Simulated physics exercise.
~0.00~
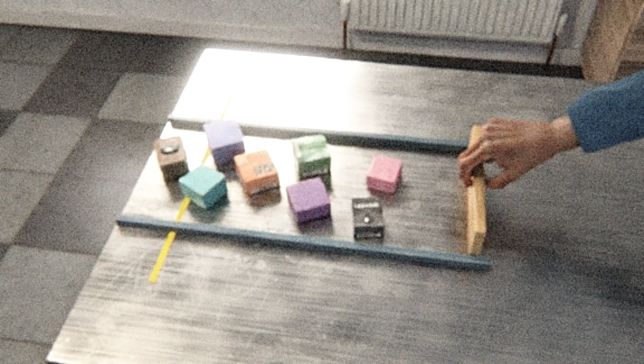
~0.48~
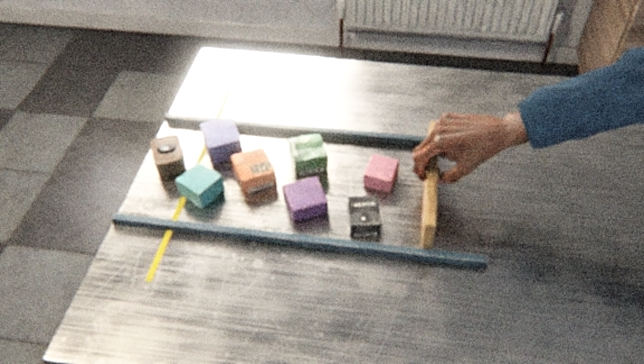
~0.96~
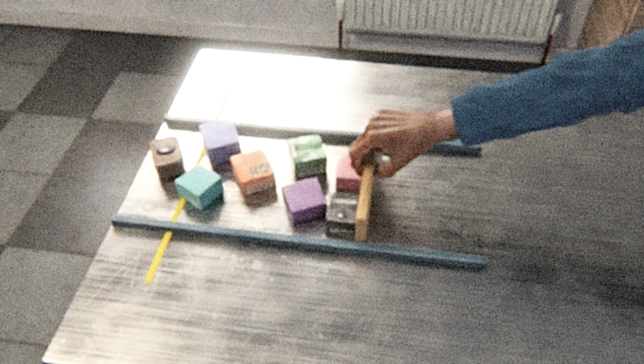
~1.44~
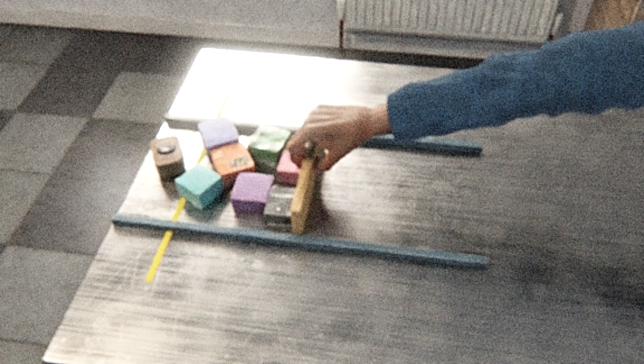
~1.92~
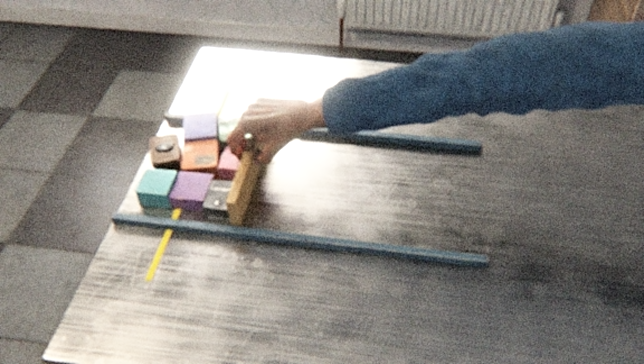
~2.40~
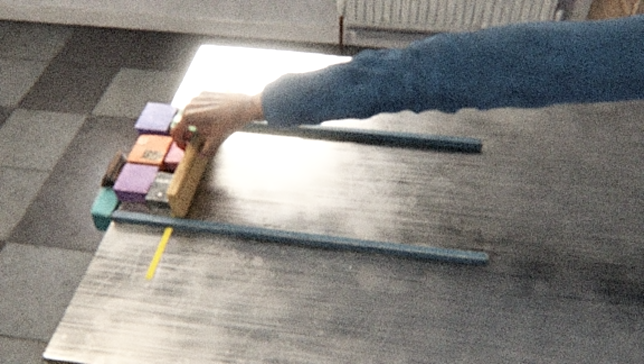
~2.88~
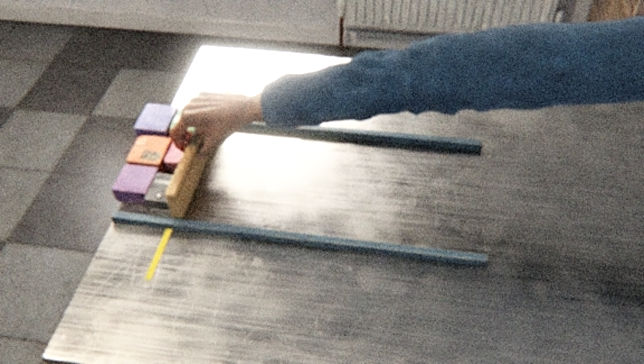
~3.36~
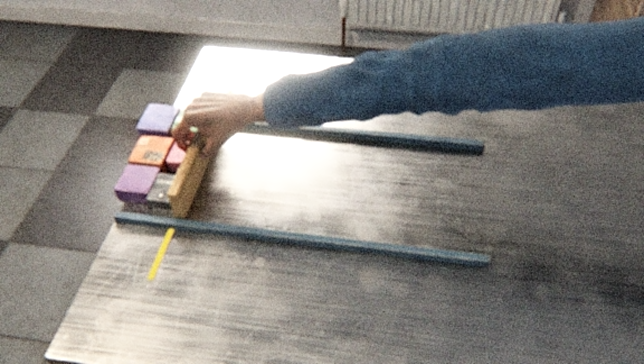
A grey table in a room with a checkered floor and a white radiator is seen from above, in a slightly swaying view. Brown, blue, turquoise, orange, green, purple, pink and black blocks lie scattered between two dark blue rails, near a yellow tape mark on the left. A hand in a blue sleeve slides an upright wooden board leftward, gathering the pink and black blocks, then pressing the rest together. The packed group moves over the tape to the table's left edge, where the brown and turquoise blocks tip over and drop from sight. The board stops, and the others stay put.
